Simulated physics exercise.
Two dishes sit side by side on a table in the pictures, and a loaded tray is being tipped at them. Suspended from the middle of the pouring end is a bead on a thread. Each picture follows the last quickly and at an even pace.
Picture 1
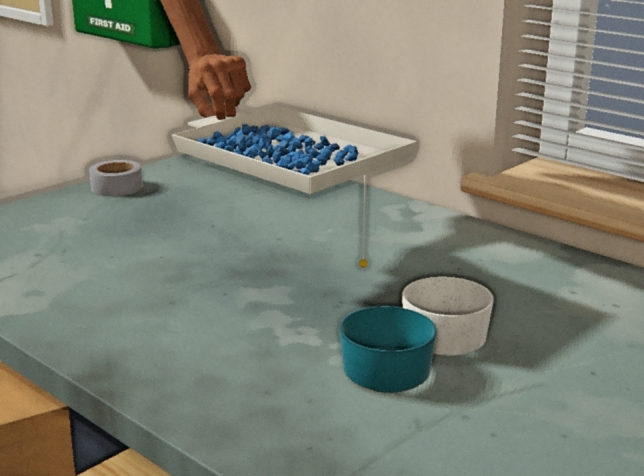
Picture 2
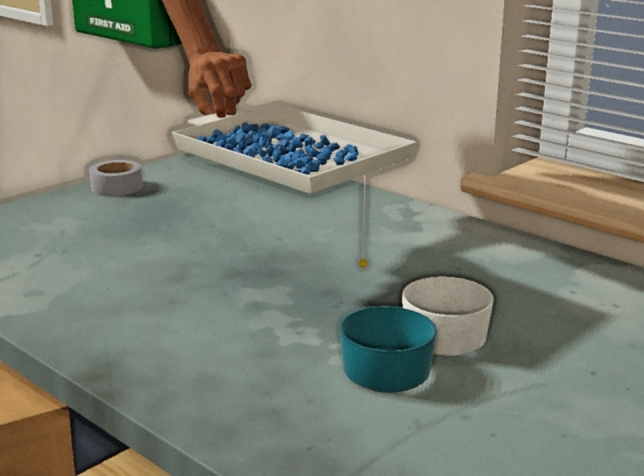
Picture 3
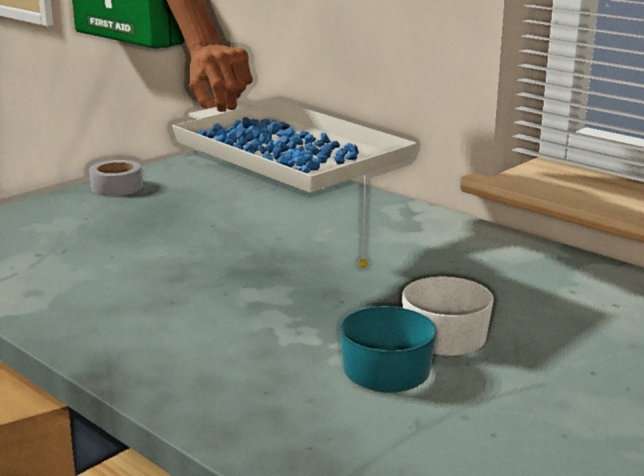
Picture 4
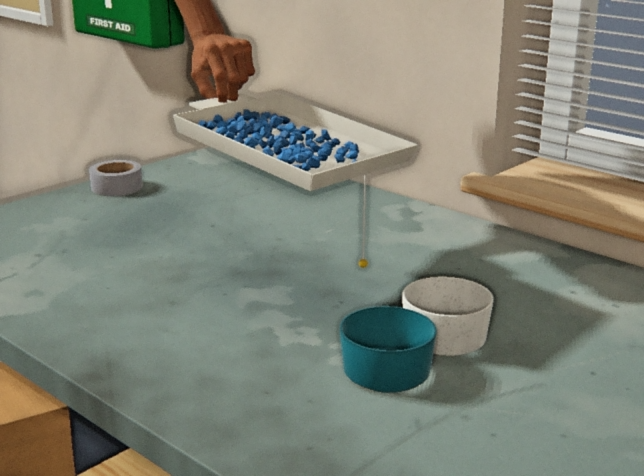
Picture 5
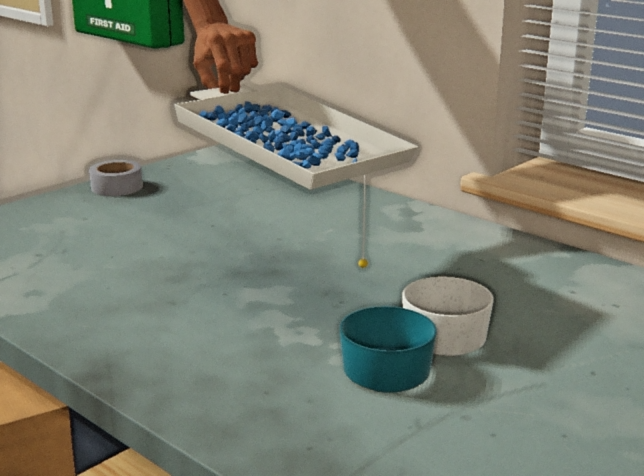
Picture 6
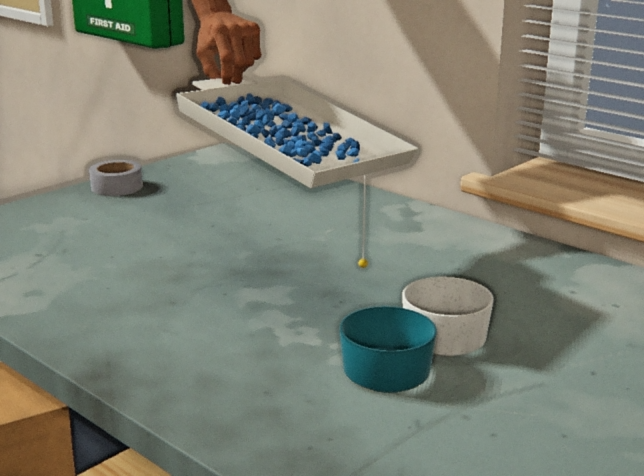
A hand slowly raised the back end of a white tray of small blue stones, tilting it slightly above a table, while a teal dish and a whitish dish stayed still below.
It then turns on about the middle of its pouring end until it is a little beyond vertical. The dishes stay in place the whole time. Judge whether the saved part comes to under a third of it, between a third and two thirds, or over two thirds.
The saved part comes to under a third of it.
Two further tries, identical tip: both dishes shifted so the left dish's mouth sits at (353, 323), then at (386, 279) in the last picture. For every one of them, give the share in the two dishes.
20 %, then 90 %.
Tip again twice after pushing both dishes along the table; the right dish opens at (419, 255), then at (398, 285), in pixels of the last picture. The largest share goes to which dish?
On the first try it would be the one on the right, and on the second the one on the right.
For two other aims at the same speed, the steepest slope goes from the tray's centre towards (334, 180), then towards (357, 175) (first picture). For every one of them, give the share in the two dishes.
Around 10 percent for the first aim and around 30 percent for the second.
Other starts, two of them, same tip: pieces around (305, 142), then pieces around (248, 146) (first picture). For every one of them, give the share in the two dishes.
Try 1: 10 %; try 2: 10 %.
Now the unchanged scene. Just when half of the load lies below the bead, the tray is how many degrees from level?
It's turned some 95 degrees by then.
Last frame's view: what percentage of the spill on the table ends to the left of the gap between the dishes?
50 %, near enough.
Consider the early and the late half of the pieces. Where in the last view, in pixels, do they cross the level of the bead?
Earlier portion about (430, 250); later portion about (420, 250).
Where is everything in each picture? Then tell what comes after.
Corners of the pouring end at (310, 175) and (410, 141), level; middle of the load at (278, 150), aquarium stones; left dish at (425, 362); right dish at (483, 327); bead on its thread at (363, 263), in the first picture.
Corners of the pouring end at (310, 175) and (410, 142), level; middle of the load at (278, 148), in the second picture.
Corners of the pouring end at (311, 174) and (411, 143), tipped barely, lowest at the right corner; middle of the load at (278, 145), in the third picture.
Corners of the pouring end at (312, 173) and (412, 144), tipped a little, lowest at the right corner; middle of the load at (279, 140), in the fourth picture.
Corners of the pouring end at (313, 171) and (412, 146), tipped a little, lowest at the right corner; middle of the load at (280, 135), in the fifth picture.
Corners of the pouring end at (314, 170) and (413, 147), tipped a little, lowest at the right corner; middle of the load at (281, 130); left dish at (425, 362); right dish at (483, 327), in the sixth picture.
Soon after the last picture, tray tipped steeply; nearly all on the tray; a stray few in the air.
A little later, tray tipped right over; about half on the tray; a stray few in the right dish; about a third outside both; about a quarter in the air.
Later still, tray tipped past a quarter turn; a small part in the right dish; nearly all outside both.
At rest, tray tipped past a quarter turn; none in the left dish; a small part in the right dish; nearly all outside both.
